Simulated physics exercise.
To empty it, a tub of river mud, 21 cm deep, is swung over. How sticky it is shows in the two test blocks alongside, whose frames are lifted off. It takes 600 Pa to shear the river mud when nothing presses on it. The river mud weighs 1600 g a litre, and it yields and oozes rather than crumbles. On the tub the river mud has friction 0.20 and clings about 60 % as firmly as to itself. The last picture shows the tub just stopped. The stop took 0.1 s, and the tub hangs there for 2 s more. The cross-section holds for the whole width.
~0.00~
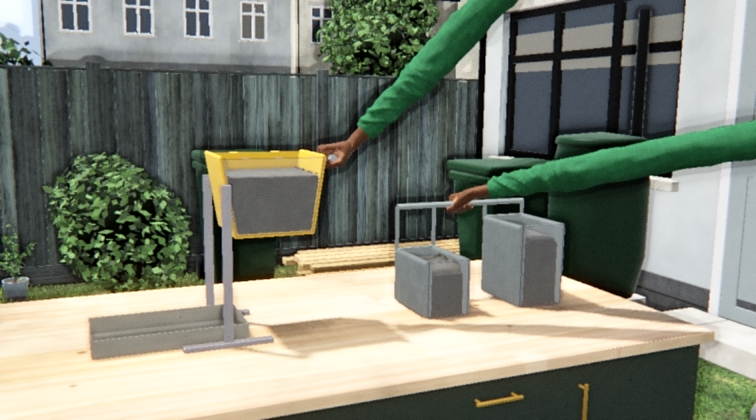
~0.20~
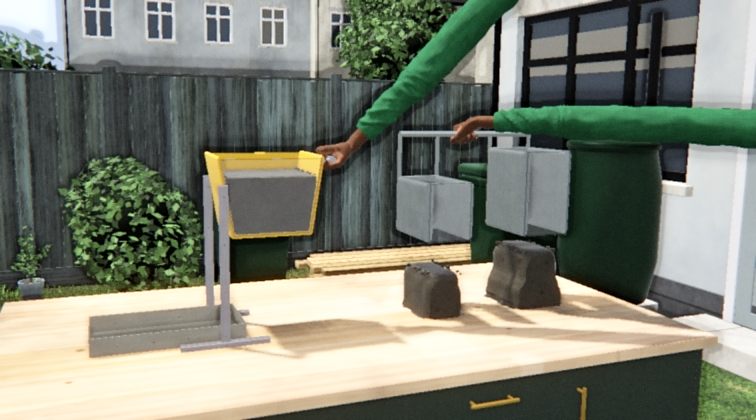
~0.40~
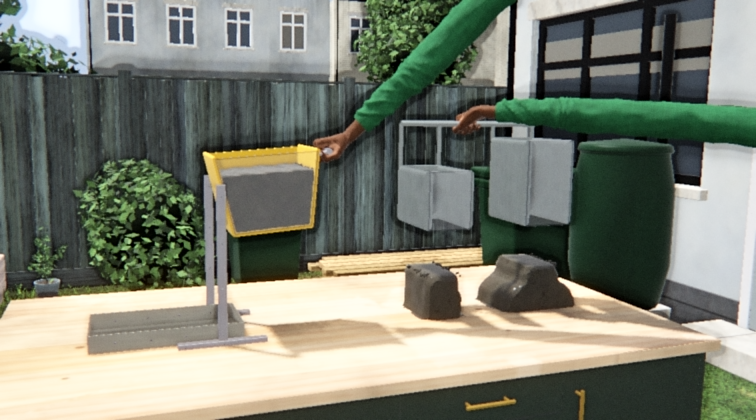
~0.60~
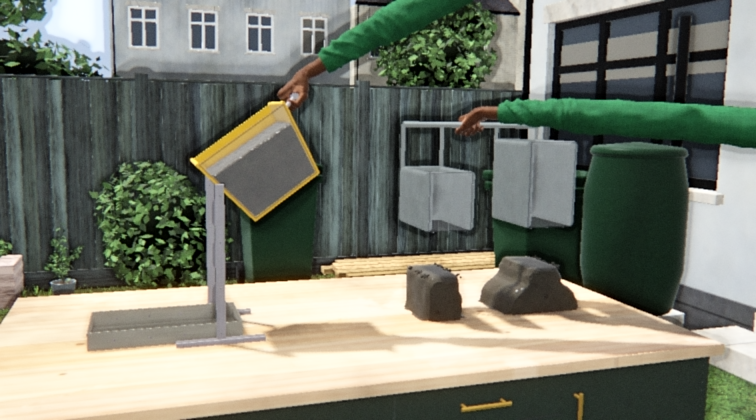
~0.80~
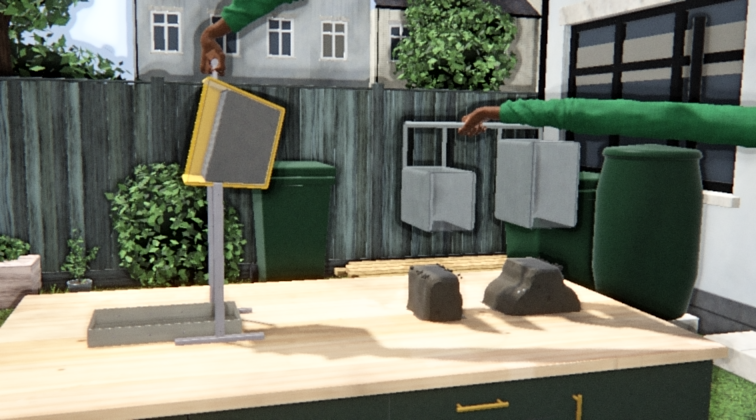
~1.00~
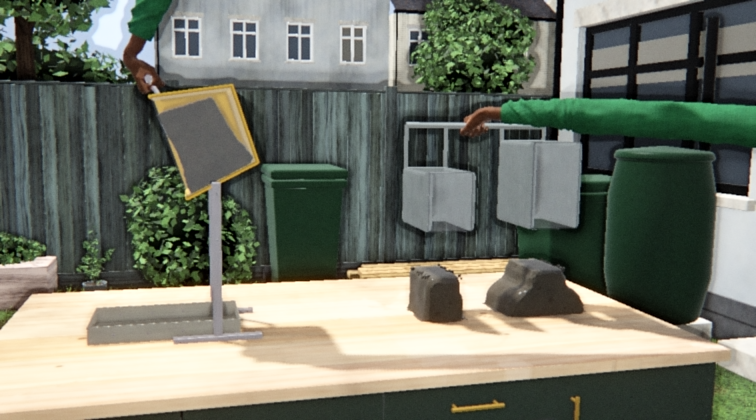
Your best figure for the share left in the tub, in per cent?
Close to 0 per cent.
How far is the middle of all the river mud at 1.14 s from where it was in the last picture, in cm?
About 13 cm.
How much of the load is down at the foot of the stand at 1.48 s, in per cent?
About 100 %.
After 1.14 s, the tub is at 108 degrees and holds 40 %.
After 1.31 s, the tub is at 108 degrees and holds 0 %.
After 1.48 s, the tub is at 108 degrees and holds 0 %.
After 1.65 s, the tub is at 108 degrees and holds 0 %.
After 3.00 s, at the end, the tub is at 108 degrees and holds 0 %.
